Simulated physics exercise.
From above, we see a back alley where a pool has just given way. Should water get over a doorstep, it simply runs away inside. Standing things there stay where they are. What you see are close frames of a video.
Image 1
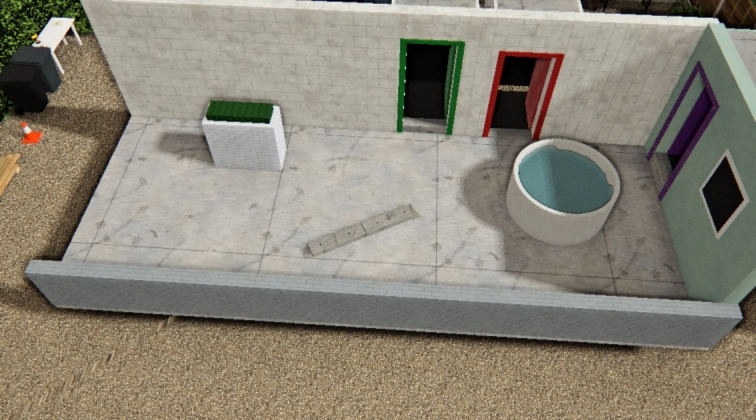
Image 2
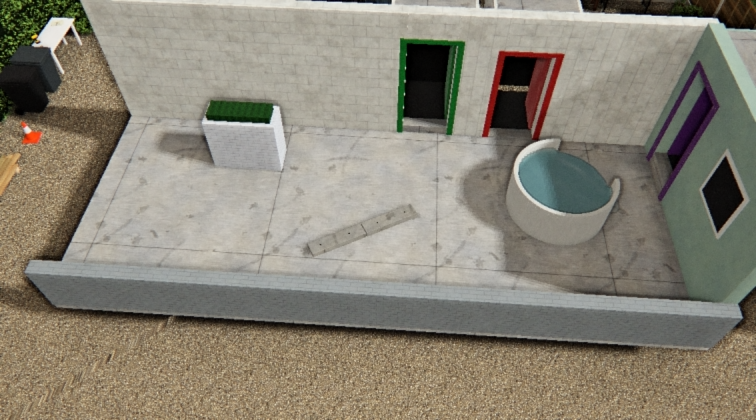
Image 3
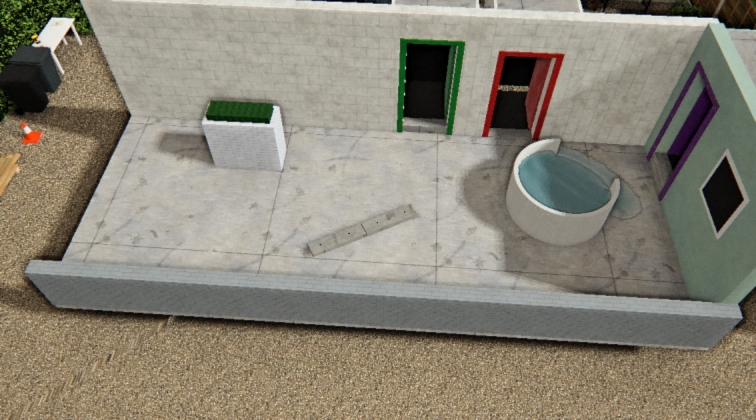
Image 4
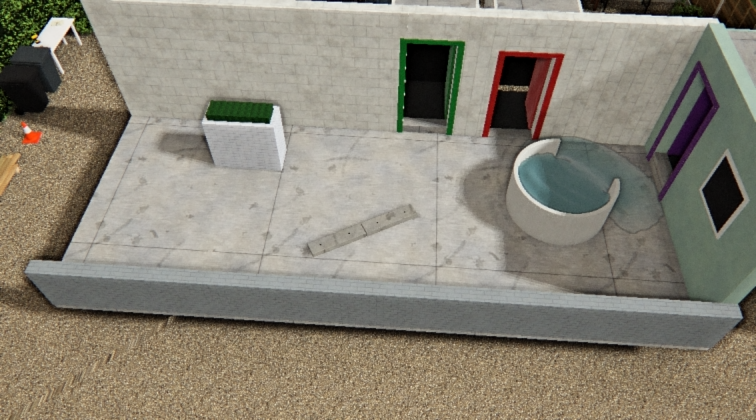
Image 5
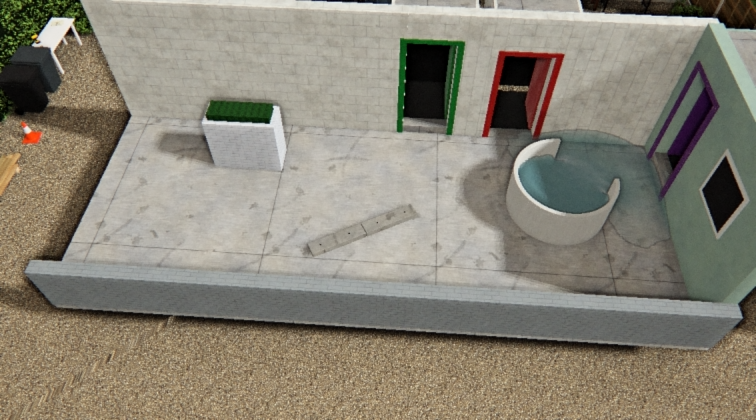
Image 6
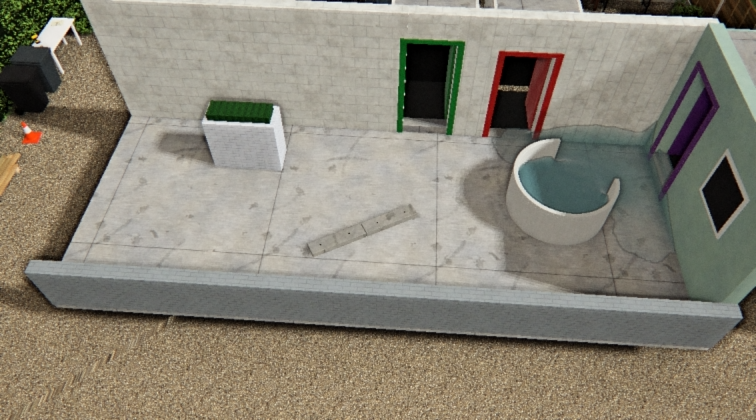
The video shows a walled courtyard with green, red and purple doorways and a round white tank of water. The tank's far side opens, and water pours through the gap, spreading across the pale floor around the tank's back.
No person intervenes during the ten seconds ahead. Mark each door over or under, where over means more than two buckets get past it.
Green door - under; purple door - over; red door - over.
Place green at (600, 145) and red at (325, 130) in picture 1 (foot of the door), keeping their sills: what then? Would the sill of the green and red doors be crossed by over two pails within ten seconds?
The green one lets more in; the red one holds.
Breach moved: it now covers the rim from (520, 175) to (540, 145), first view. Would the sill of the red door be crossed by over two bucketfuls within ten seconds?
Here the red door overshoots.
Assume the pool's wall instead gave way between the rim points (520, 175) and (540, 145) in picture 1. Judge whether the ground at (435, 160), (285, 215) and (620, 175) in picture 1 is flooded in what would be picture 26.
The three spots, in order, are inundated, inundated and spared.
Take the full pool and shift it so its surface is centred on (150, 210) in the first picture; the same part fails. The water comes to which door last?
My pick is the one in purple.
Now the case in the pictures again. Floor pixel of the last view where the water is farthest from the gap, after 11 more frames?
Pixel estimate: (402, 134).
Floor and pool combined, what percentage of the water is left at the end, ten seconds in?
Some 92 per cent.
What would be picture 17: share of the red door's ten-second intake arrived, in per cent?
It should be near 20 percent of the ten-second total.
A moment on, water covers 15 % of the floor; the green door not reached, the purple door over two buckets in, the red door under two buckets in.
Next, water covers 25 % of the floor; the green door wet at the sill, nothing in, the purple door over two buckets in, the red door under two buckets in.
Then, water covers 40 % of the floor; the green door wet at the sill, nothing in, the purple door over two buckets in, the red door under two buckets in.
Later, water covers 70 % of the floor; the green door wet at the sill, nothing in, the purple door over two buckets in, the red door over two buckets in.
In the end, water covers 85 % of the floor; the green door wet at the sill, nothing in, the purple door over two buckets in, the red door over two buckets in.
